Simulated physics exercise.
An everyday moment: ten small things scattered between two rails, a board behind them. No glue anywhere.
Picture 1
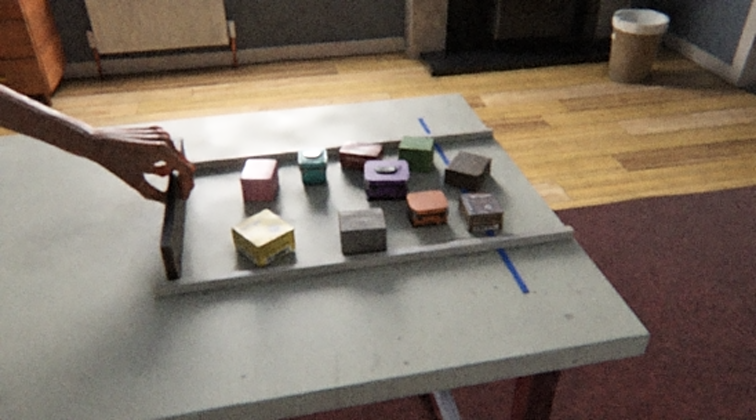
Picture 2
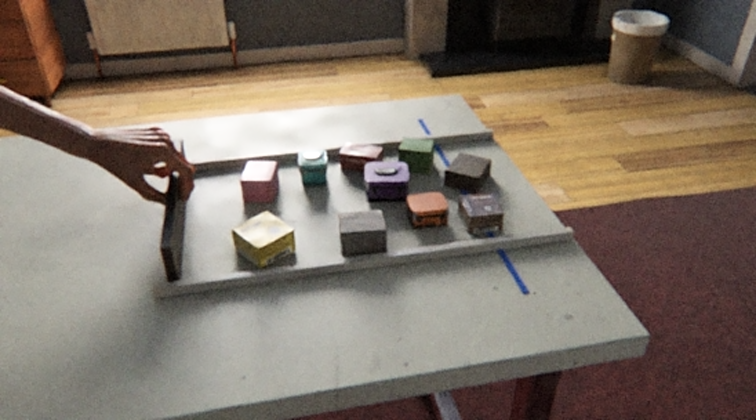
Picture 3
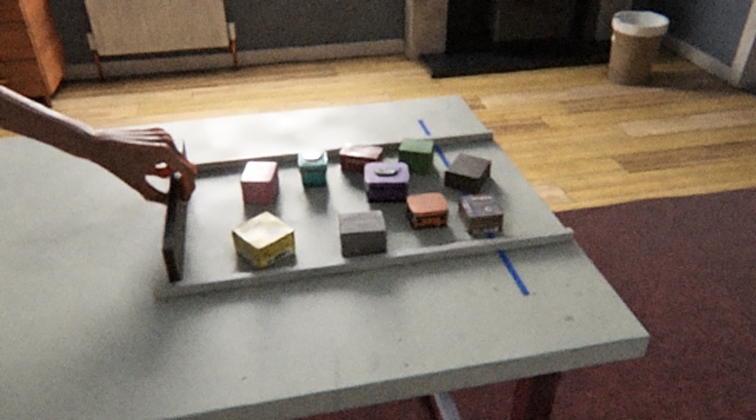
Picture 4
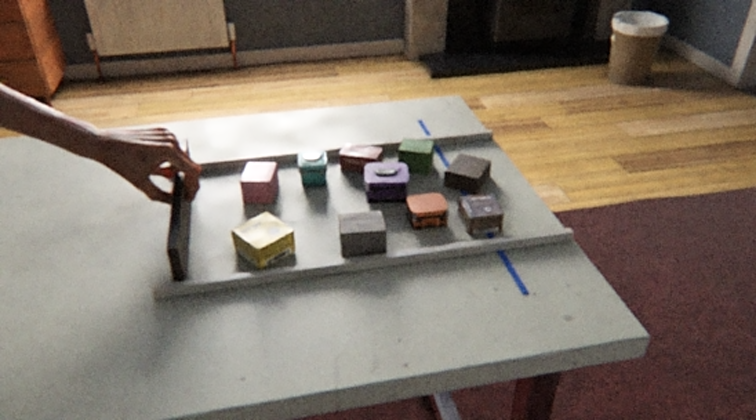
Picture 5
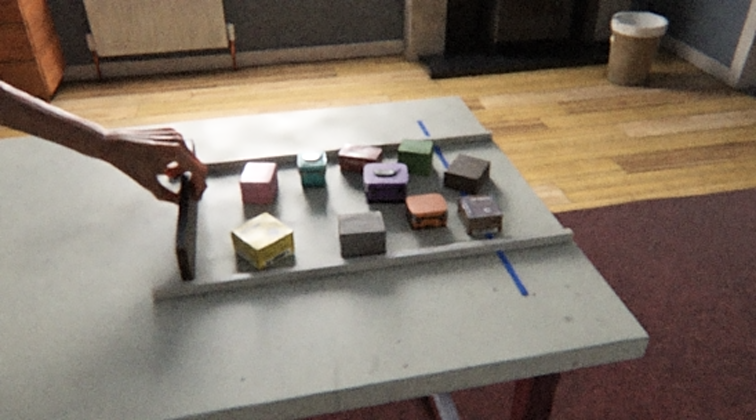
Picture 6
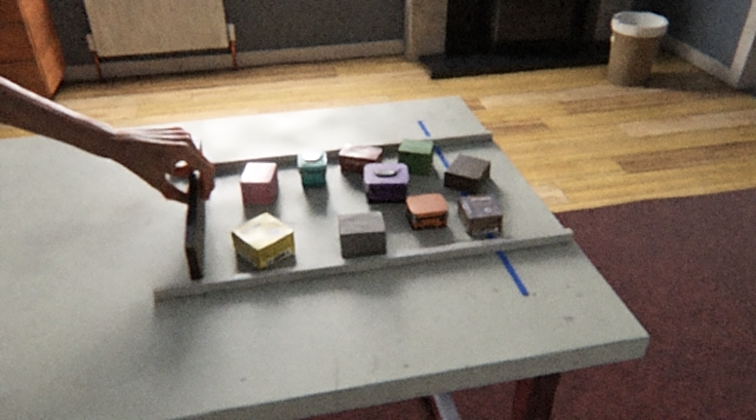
In a room with a wooden floor and a dark red rug, a pale grey table is seen from above at an angle. Ten small blocks and boxes, among them pink, yellow, turquoise, purple, green, orange and grey ones, sit scattered between two rails, with blue tape at the right. A hand from the left slides the dark upright board slightly rightward, while the objects and camera stay still.
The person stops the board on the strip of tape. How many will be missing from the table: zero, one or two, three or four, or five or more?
The number that fall off is one or two.
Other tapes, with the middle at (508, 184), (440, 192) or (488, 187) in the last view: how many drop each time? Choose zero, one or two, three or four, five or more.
One after another: Five or more; not one; five or more.
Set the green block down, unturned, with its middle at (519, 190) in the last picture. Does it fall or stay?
Then it tumbles off.
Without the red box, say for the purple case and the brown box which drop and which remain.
The purple case does not fall, the brown box tumbles off.
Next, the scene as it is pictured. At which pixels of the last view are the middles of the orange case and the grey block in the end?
Near (524, 196) and (549, 215).
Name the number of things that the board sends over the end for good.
Fallen: 2.
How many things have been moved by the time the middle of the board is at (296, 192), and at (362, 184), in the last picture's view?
The counts are 5 and 9.
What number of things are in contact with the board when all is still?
In contact: 4.
Soon after, none off yet; black block at rest near (468, 174); brown box at rest near (480, 214); green block at rest near (416, 157).
After that, none off yet; black block at rest near (468, 174); brown box displaced a little near (495, 212); green block moving near (423, 156).
And then, none off yet; black block displaced a little near (482, 174); brown box displaced well along near (538, 206); green block displaced well along near (477, 148).
In the end, the number that fall off is one or two; gone, green block and brown box.
